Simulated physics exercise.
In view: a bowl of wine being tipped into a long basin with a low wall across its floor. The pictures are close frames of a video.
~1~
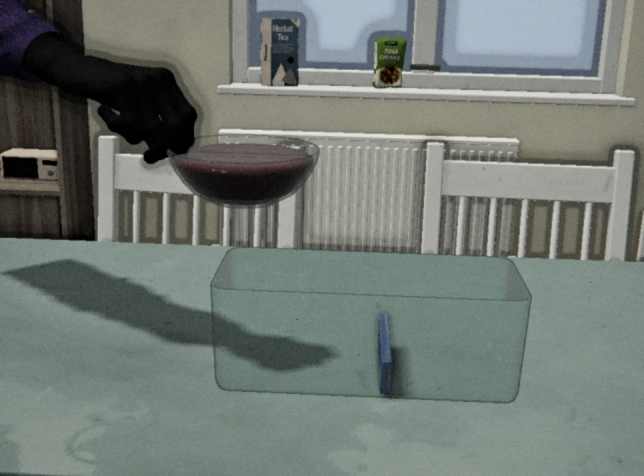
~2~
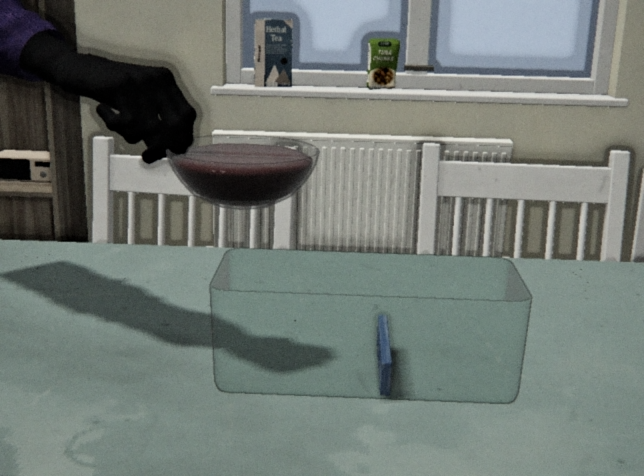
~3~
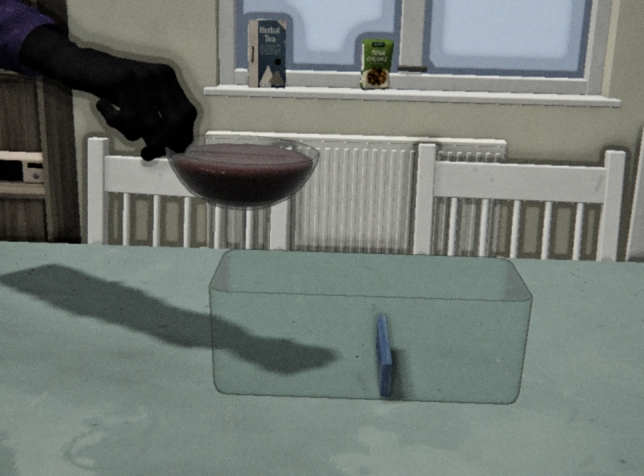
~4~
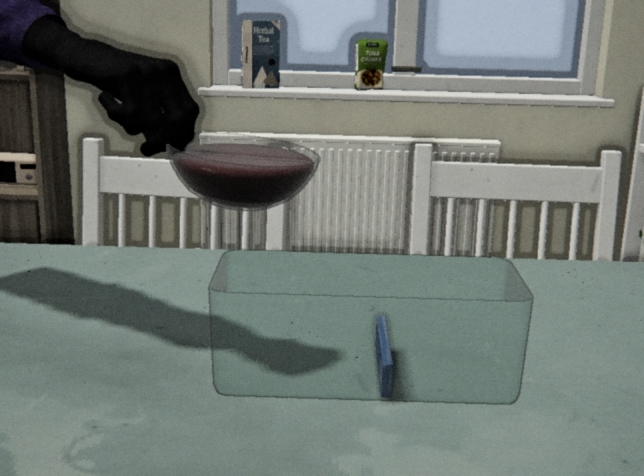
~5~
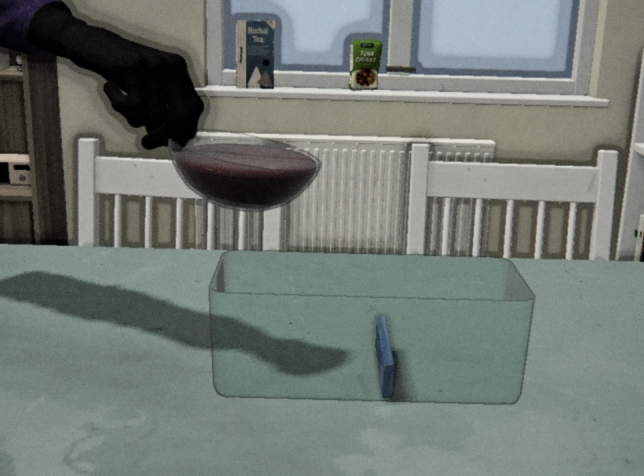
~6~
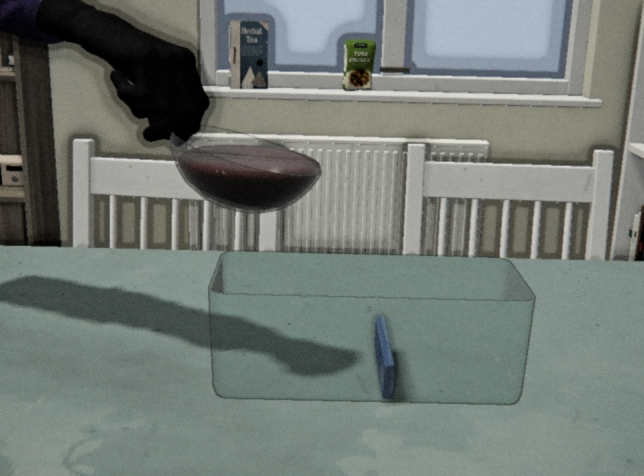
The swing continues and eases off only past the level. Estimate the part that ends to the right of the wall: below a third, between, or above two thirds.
The share right of the wall is under a third.
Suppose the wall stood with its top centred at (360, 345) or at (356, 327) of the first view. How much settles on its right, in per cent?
First some 60, then 60 per cent.
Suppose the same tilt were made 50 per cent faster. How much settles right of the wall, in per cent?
Roughly 15 in a hundred.
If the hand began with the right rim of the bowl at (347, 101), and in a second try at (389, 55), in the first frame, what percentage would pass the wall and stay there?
Near 70 % and 85 %.
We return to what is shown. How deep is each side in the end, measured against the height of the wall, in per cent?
Near 50 on the left, 20 on the right.
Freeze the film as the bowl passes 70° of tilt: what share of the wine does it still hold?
About 20 per cent.
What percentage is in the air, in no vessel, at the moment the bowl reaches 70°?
It comes to 25 per cent or so.
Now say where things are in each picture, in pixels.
In the first picture, tilt 0°; pouring edge (319, 152); surface from (175, 154) to (315, 158); the long basin's rim runs from (220, 268) to (521, 279); the wall's top is at (385, 338).
In the second picture, tilt 1°; pouring edge (318, 153); surface from (174, 153) to (314, 159).
In the third picture, tilt 3°; pouring edge (319, 156); surface from (173, 153) to (315, 160).
In the fourth picture, tilt 6°; pouring edge (319, 160); surface from (174, 152) to (315, 162).
In the fifth picture, tilt 10°; pouring edge (320, 166); surface from (176, 152) to (318, 162).
In the sixth picture, tilt 15°; pouring edge (320, 173); surface from (179, 154) to (318, 167); 2 per cent is over the edge.
A moment on, the bowl is tipped part way and 18 per cent is still to pour, 42 is left of the wall and 14 right of it.
Next, the bowl is tipped right over and 0 per cent is still to pour, 81 is left of the wall and 19 right of it.
Then the bowl is tipped right over and 0 per cent is still to pour, 81 is left of the wall and 19 right of it.
Later the bowl is tipped right over and 0 per cent is still to pour, 81 is left of the wall and 19 right of it.
In the end 81 per cent lies left of the wall, 19 right of it and 0 outside.
